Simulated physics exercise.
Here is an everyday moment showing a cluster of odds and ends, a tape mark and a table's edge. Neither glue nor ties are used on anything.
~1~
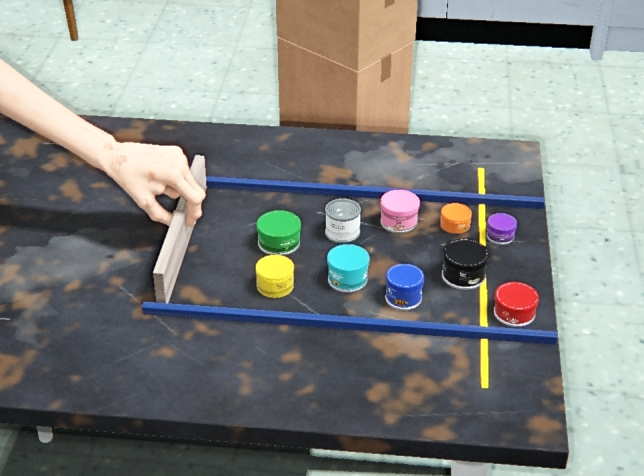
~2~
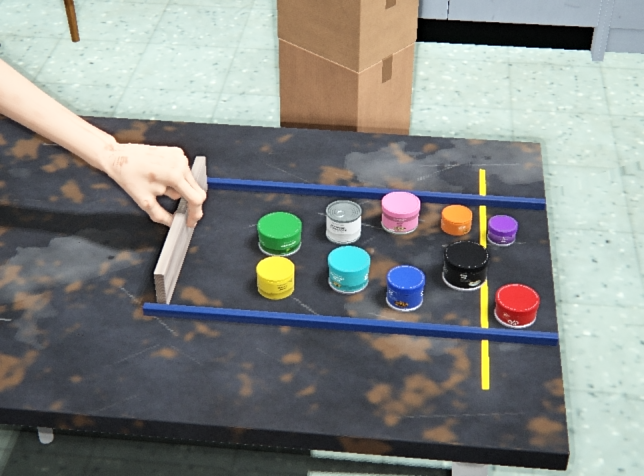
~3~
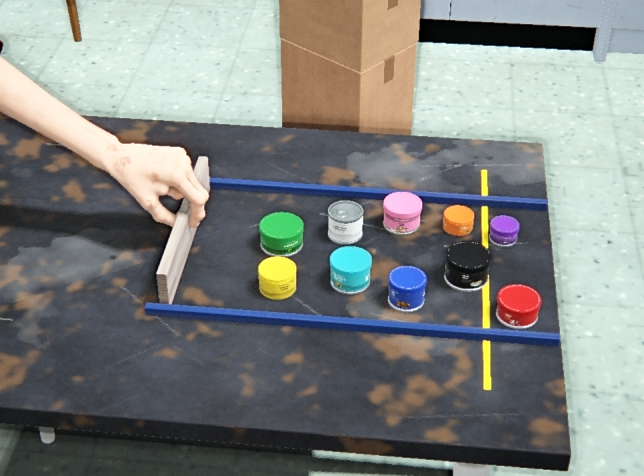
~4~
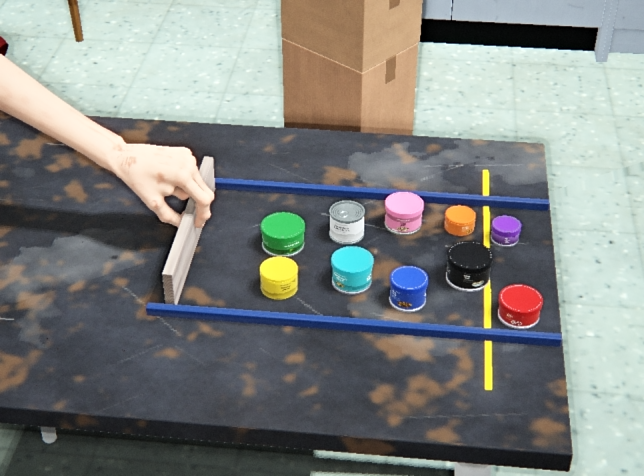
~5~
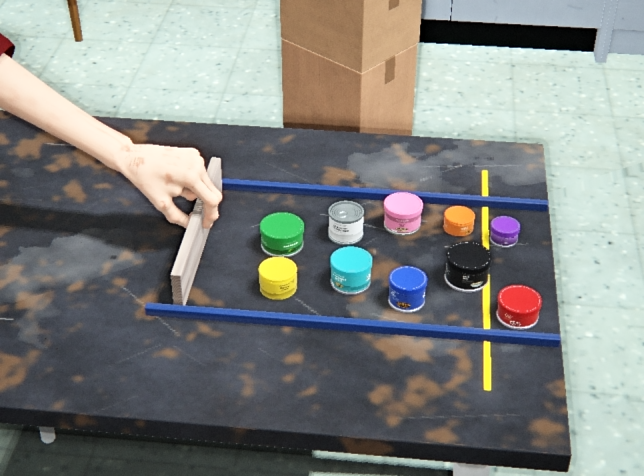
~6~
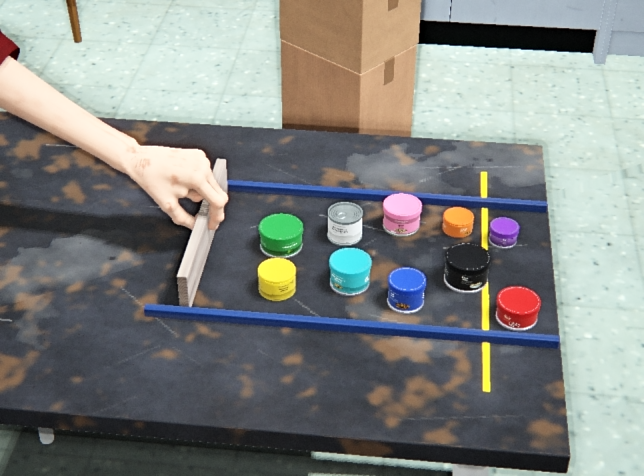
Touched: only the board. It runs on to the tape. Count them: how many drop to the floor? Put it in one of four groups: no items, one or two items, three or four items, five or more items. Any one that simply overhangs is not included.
Group: One or two items.
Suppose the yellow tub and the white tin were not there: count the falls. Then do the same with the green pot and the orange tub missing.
0 in the first case, 1 in the second.
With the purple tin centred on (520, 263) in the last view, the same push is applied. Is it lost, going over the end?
It comes down.
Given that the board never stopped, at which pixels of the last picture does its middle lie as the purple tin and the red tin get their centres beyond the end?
About (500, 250), and (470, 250) for the other.
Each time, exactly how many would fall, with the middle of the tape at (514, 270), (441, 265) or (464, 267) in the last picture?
Floor tally per try: 5 / 0 / 0.
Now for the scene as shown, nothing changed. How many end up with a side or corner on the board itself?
Count: 4.
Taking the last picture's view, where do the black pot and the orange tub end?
First: About (556, 266); second: About (537, 219).
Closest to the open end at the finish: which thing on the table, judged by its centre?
I'd go with the black pot.
Soon after, none off yet; red tin at rest near (518, 309); purple tin at rest near (504, 233); black pot at rest near (467, 268).
Then, none off yet; red tin at rest near (518, 309); purple tin at rest near (504, 233); black pot moving near (476, 268).
At rest, the number that fall off is one or two; fallen, red tin.
